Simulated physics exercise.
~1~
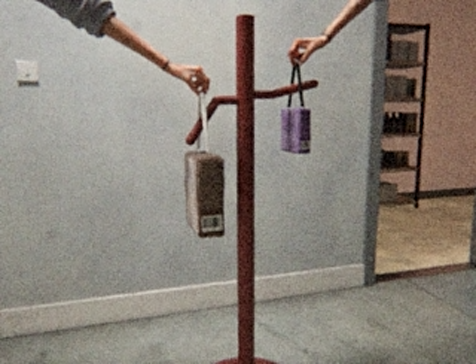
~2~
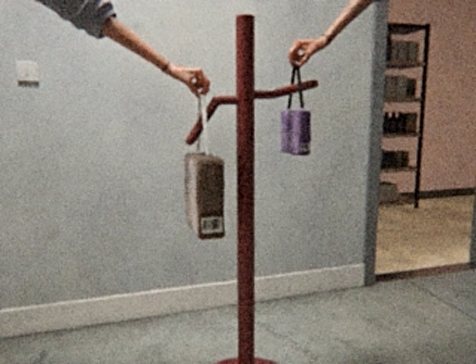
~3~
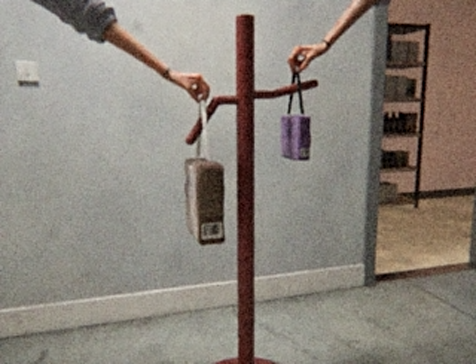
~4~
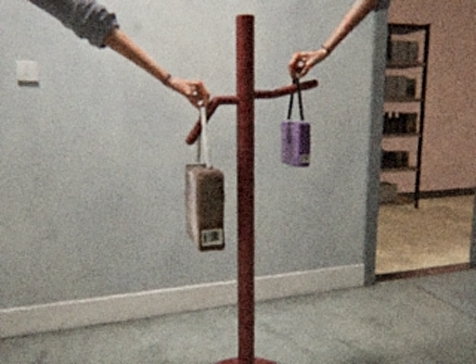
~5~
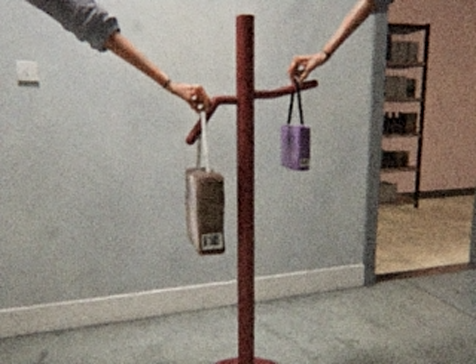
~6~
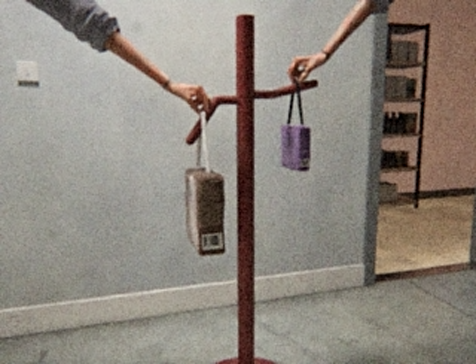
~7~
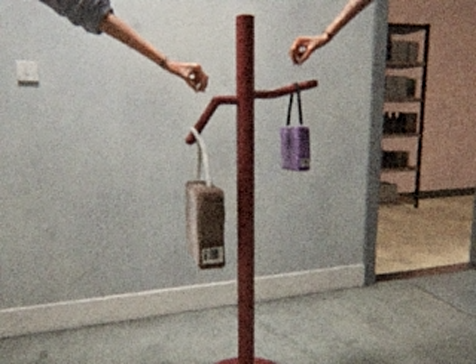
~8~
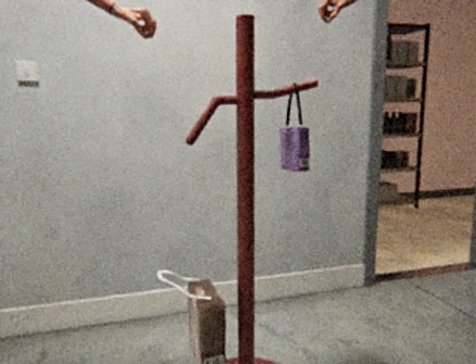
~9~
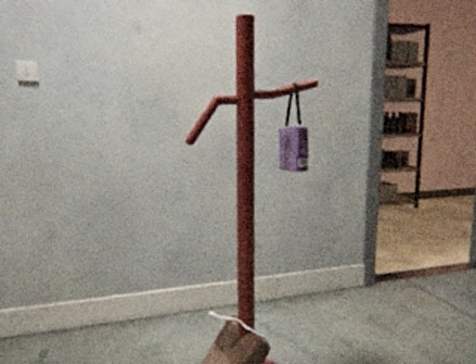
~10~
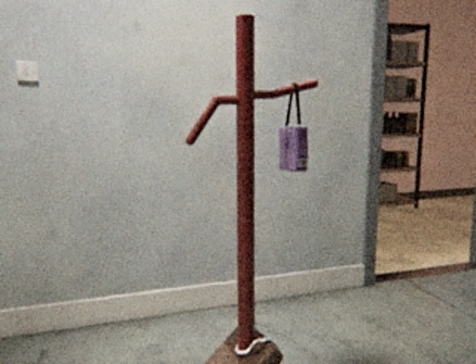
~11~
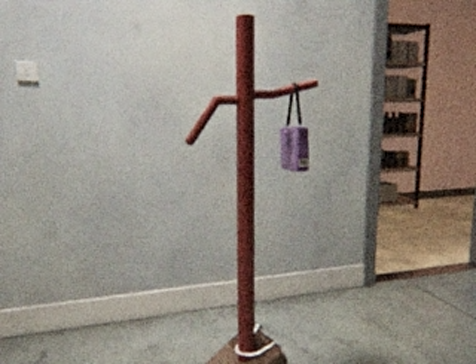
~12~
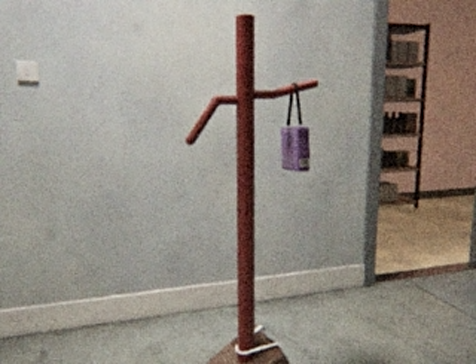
The clip shows two hands lowering a brown bag and a purple pouch by their loops onto the side pegs of a red stand, then letting go. The brown bag drops to the floor and tips over by the base, while the purple pouch stays hanging on the right.
